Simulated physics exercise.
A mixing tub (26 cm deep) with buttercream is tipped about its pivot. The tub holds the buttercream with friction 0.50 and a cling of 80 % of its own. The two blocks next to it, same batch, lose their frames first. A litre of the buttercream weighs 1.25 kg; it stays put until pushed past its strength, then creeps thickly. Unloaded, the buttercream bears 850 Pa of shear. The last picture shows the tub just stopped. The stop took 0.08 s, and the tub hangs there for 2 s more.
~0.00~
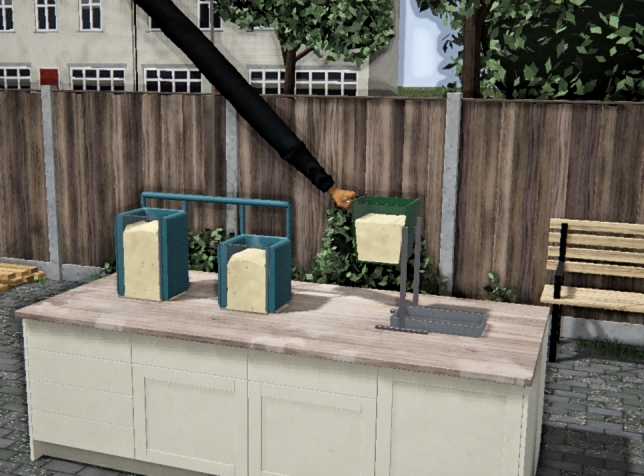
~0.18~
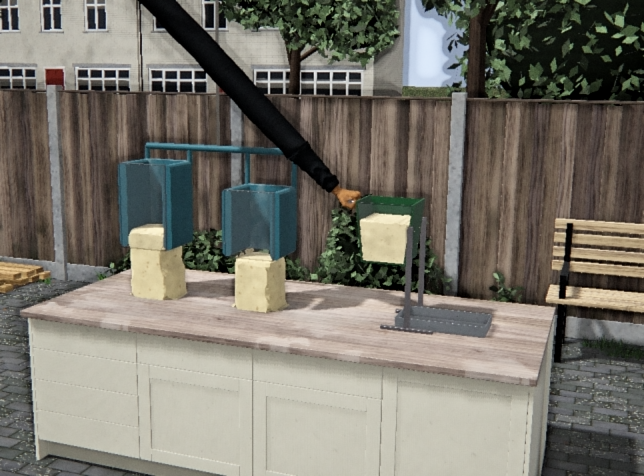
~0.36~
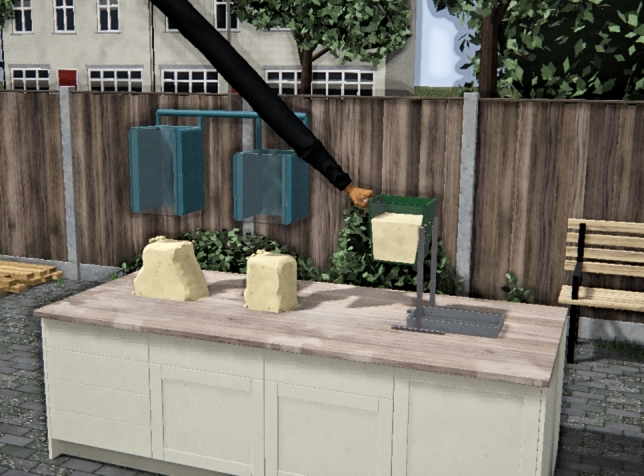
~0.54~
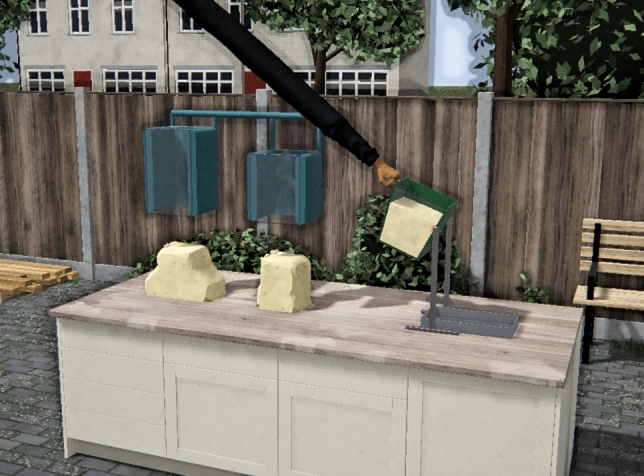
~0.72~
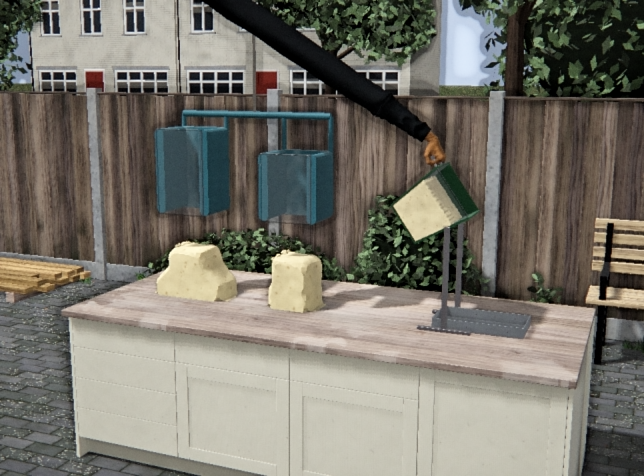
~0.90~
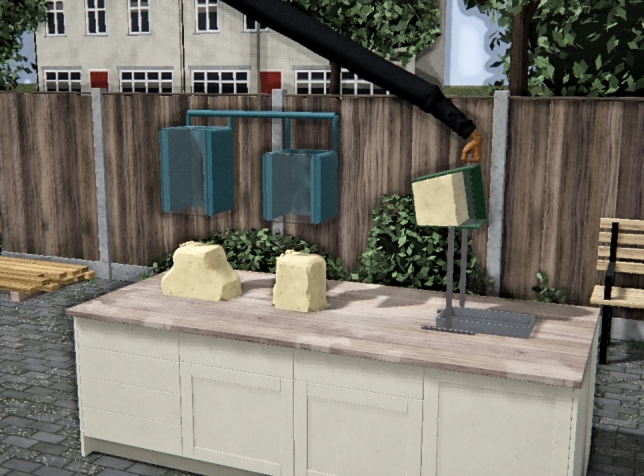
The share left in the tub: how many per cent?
Expect roughly 100 %.
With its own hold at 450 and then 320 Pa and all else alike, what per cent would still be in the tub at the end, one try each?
In turn about 90 %, 65 %.
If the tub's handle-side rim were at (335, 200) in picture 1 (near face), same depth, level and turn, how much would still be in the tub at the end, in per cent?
Then about 100 %.
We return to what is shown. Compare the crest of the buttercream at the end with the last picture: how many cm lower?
About 0 cm.
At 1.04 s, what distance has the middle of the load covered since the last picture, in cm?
Some 0 cm.
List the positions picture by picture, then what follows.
In the first picture, handle-side rim at (353, 202), tilt 0 degrees; top of the buttercream at (392, 223); blocks stand 36 cm, 26 cm (left to right).
In the second picture, handle-side rim at (358, 202), tilt 0 degrees; top of the buttercream at (397, 223); blocks stand 35 cm, 26 cm (left to right).
In the third picture, handle-side rim at (370, 201), tilt 1 degrees; top of the buttercream at (375, 220); blocks stand 28 cm, 25 cm (left to right).
In the fourth picture, handle-side rim at (396, 184), tilt 22 degrees; top of the buttercream at (391, 204); blocks stand 25 cm, 25 cm (left to right).
In the fifth picture, handle-side rim at (438, 168), tilt 55 degrees; top of the buttercream at (422, 183); blocks stand 25 cm, 25 cm (left to right).
In the sixth picture, handle-side rim at (470, 170), tilt 81 degrees; top of the buttercream at (448, 176); blocks stand 25 cm, 25 cm (left to right).
After 1.04 s, the tub is at 81 degrees and holds 100 %.
After 1.21 s, the tub is at 81 degrees and holds 100 %.
After 1.38 s, the tub is at 81 degrees and holds 100 %.
After 1.55 s, the tub is at 81 degrees and holds 100 %.
After 2.90 s, at the end, the tub is at 81 degrees and holds 100 %.
